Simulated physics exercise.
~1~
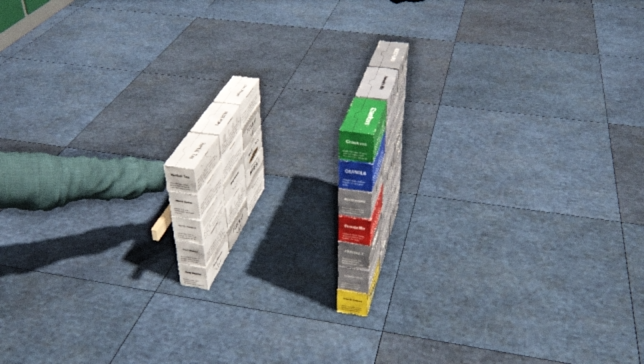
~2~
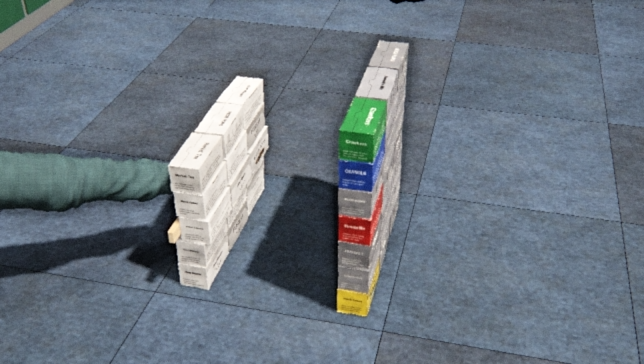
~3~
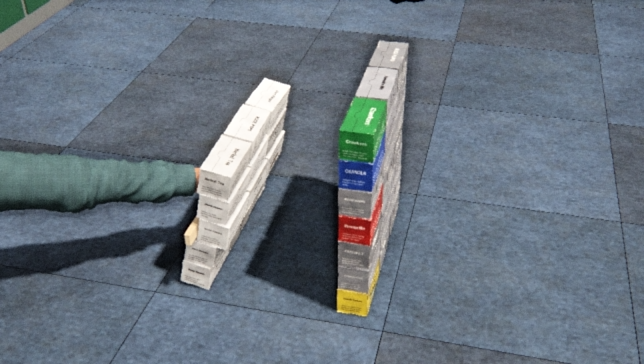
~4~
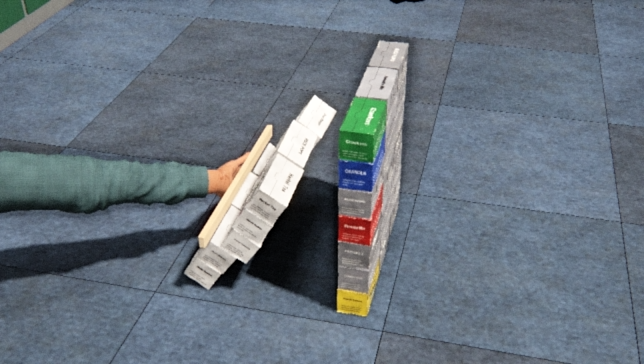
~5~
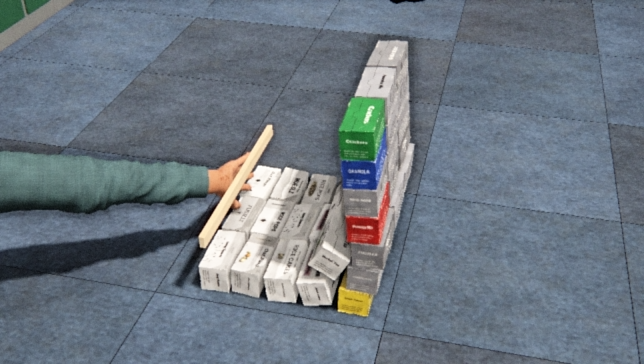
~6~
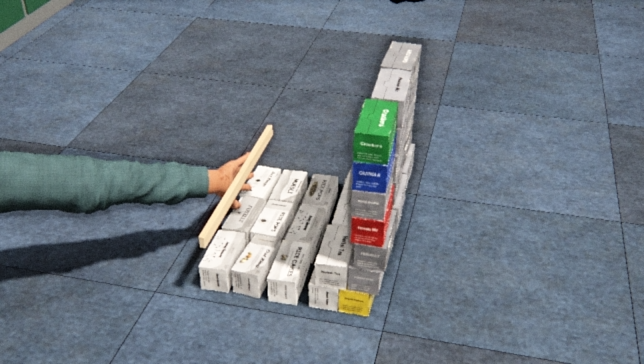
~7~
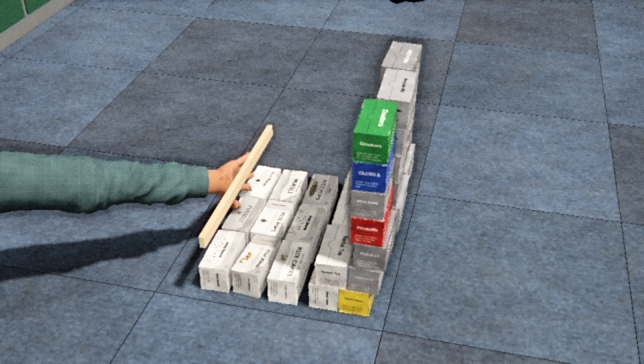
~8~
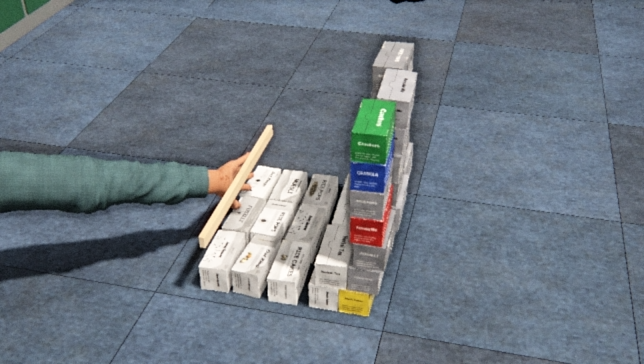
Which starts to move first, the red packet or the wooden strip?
The wooden strip starts to move first, pushing into the pale wall. The red packet shifts only later, after the pale wall has toppled against the taller one.
